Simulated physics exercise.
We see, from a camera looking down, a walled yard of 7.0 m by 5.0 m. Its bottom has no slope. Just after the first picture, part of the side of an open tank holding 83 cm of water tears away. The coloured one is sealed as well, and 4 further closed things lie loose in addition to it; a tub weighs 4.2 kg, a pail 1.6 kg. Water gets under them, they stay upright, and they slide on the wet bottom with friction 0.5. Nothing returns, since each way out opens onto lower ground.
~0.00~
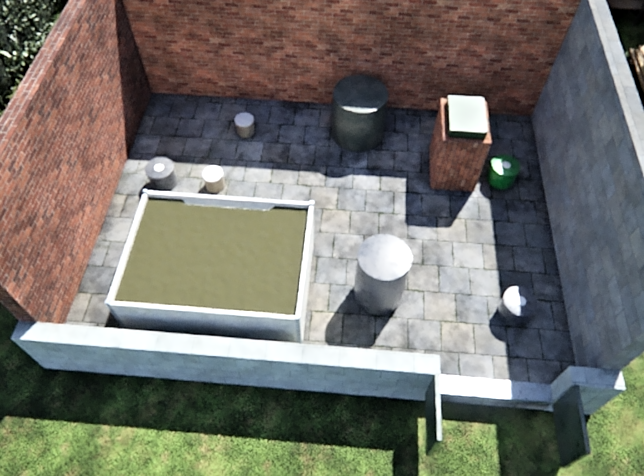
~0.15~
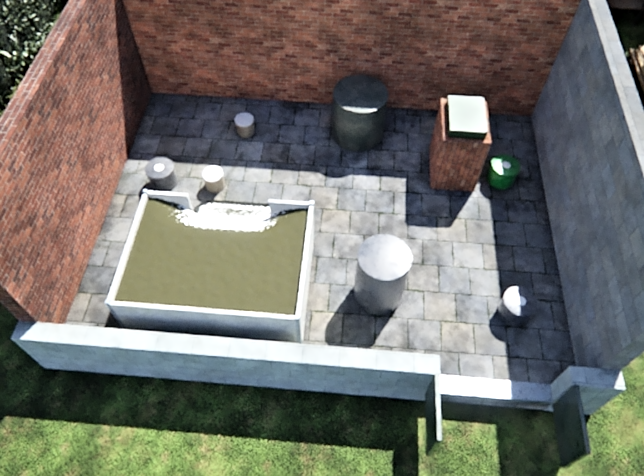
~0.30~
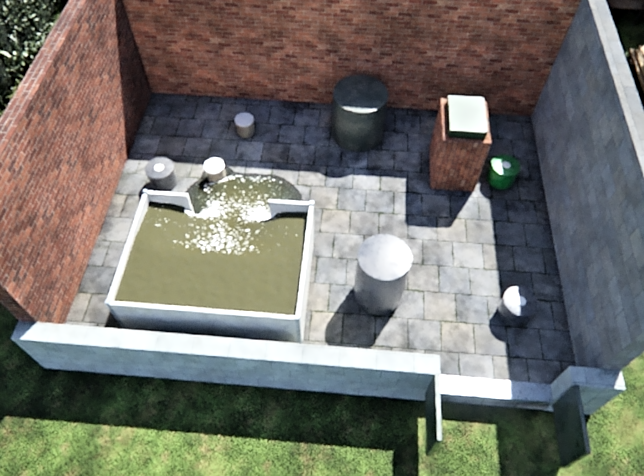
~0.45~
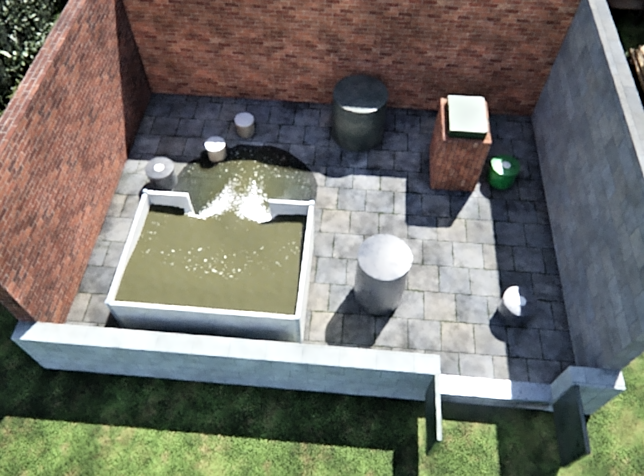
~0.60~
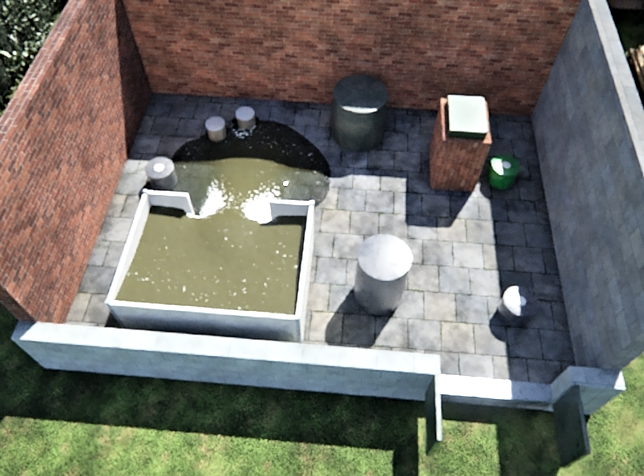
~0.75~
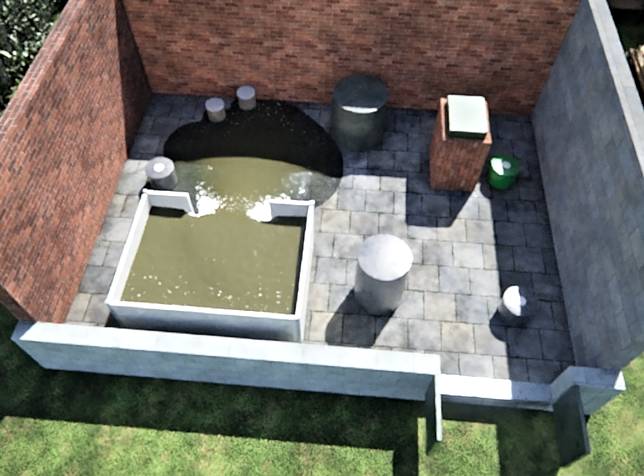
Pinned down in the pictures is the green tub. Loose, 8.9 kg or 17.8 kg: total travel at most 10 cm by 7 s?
Heavier needed.
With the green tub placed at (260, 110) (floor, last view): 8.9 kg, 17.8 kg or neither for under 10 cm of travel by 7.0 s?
Short version: Not even the heavier.
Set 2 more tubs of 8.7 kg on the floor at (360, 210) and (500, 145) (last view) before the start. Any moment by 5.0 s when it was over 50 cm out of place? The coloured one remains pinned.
Below the mark, beyond the mark.
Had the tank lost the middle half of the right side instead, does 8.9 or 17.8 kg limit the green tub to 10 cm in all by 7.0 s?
In that case no choice suffices.
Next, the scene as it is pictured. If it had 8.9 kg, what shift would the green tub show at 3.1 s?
I'd put it at about 0 cm.
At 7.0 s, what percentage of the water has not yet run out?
Close to 98 in a hundred parts remain.
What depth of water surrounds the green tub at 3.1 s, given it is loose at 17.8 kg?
Something like 1 centimetres.
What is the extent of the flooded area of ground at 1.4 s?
Wet area: Approx. 14 m2.
After 1.4 s the green tub would be 0 cm from its start with 8.9 kg and 0 cm from its start with 17.8 kg; 0 cm of water round it then.
After 3.1 s the green tub would be 0 cm from its start with 8.9 kg and 0 cm from its start with 17.8 kg; 1 cm of water round it then.
After 4.9 s the green tub would be 2 cm from its start with 8.9 kg and 0 cm from its start with 17.8 kg; 3 cm of water round it then.
After 7.0 s the green tub would be 50 cm from its start with 8.9 kg and 0 cm from its start with 17.8 kg; 7 cm of water round it then.
